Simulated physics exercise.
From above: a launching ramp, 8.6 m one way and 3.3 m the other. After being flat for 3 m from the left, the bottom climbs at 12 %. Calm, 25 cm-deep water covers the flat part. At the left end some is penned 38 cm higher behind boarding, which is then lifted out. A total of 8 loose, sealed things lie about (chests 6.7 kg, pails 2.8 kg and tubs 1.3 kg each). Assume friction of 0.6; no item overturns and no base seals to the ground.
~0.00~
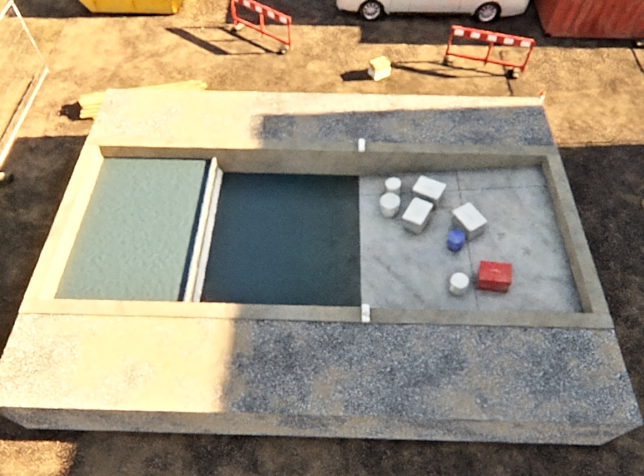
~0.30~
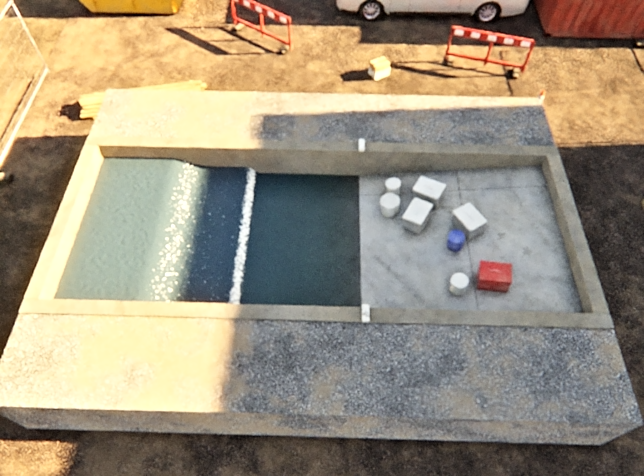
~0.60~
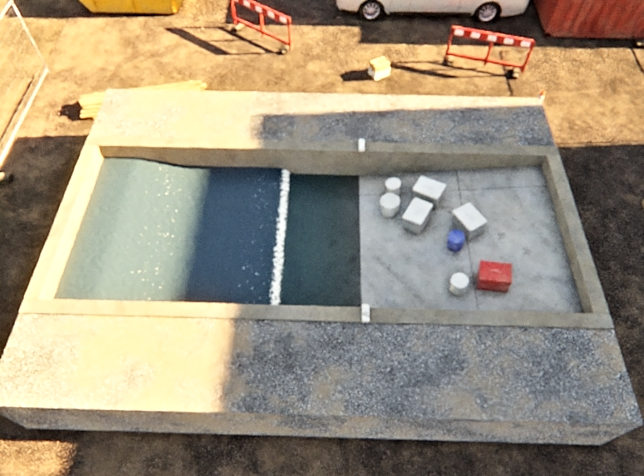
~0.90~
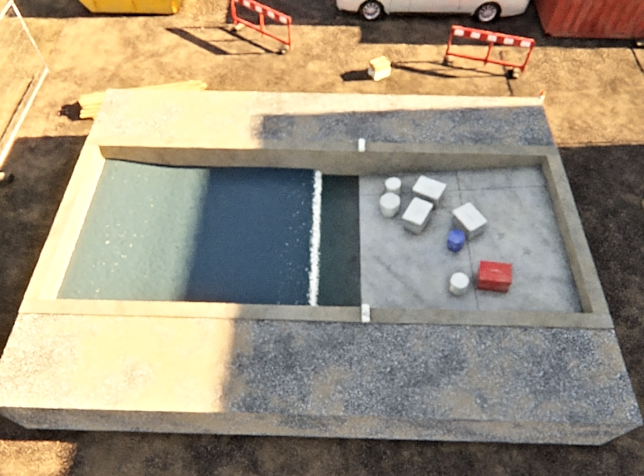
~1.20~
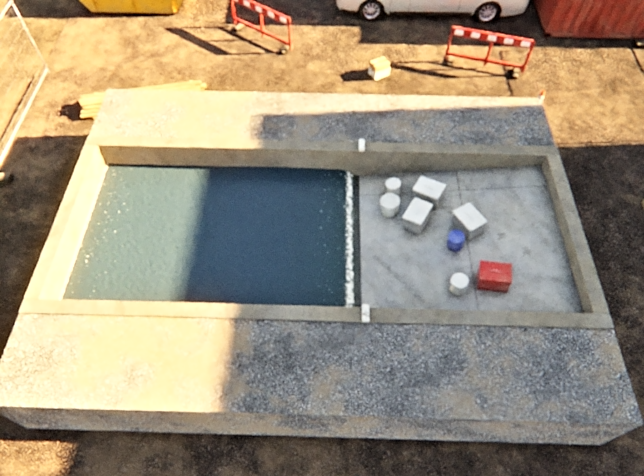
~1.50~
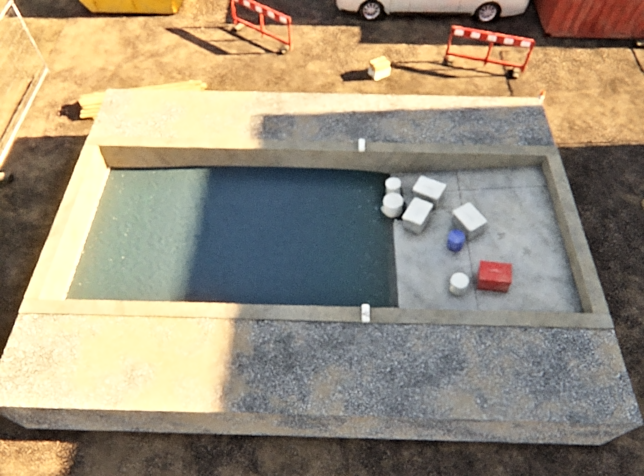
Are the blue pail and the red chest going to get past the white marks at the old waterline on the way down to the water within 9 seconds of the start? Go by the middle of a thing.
In order: Blue pail: Not over; red chest: Over.
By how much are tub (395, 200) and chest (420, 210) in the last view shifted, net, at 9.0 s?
300 cm and 300 cm respectively.
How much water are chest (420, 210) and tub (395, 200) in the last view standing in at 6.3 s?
Depths: Near 9 cm, then near 11 cm.
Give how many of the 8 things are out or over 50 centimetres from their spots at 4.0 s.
My count gives 8.
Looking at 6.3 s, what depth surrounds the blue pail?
3 cm, roughly.
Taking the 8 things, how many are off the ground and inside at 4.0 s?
Then: 8.
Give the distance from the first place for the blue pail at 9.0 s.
Roughly 60 centimetres.
After 2.1 s the blue pail is near (462, 236), 0.1 m from its start, aground; the red chest is near (498, 271), 0.0 m from its start, aground; 0 of 8 are over the mark; 2 afloat.
After 4.0 s the blue pail is near (561, 229), 1.7 m from its start, afloat; the red chest is near (536, 272), 0.6 m from its start, afloat; 0 of 8 are over the mark; 8 afloat.
After 6.3 s the blue pail is near (505, 223), 0.8 m from its start, aground; the red chest is near (378, 270), 2.0 m from its start, afloat; 1 of 8 are over the mark; 6 afloat.
After 9.0 s the blue pail is near (490, 223), 0.6 m from its start, aground; the red chest is near (260, 266), 3.9 m from its start, afloat; 6 of 8 are over the mark; 6 afloat.
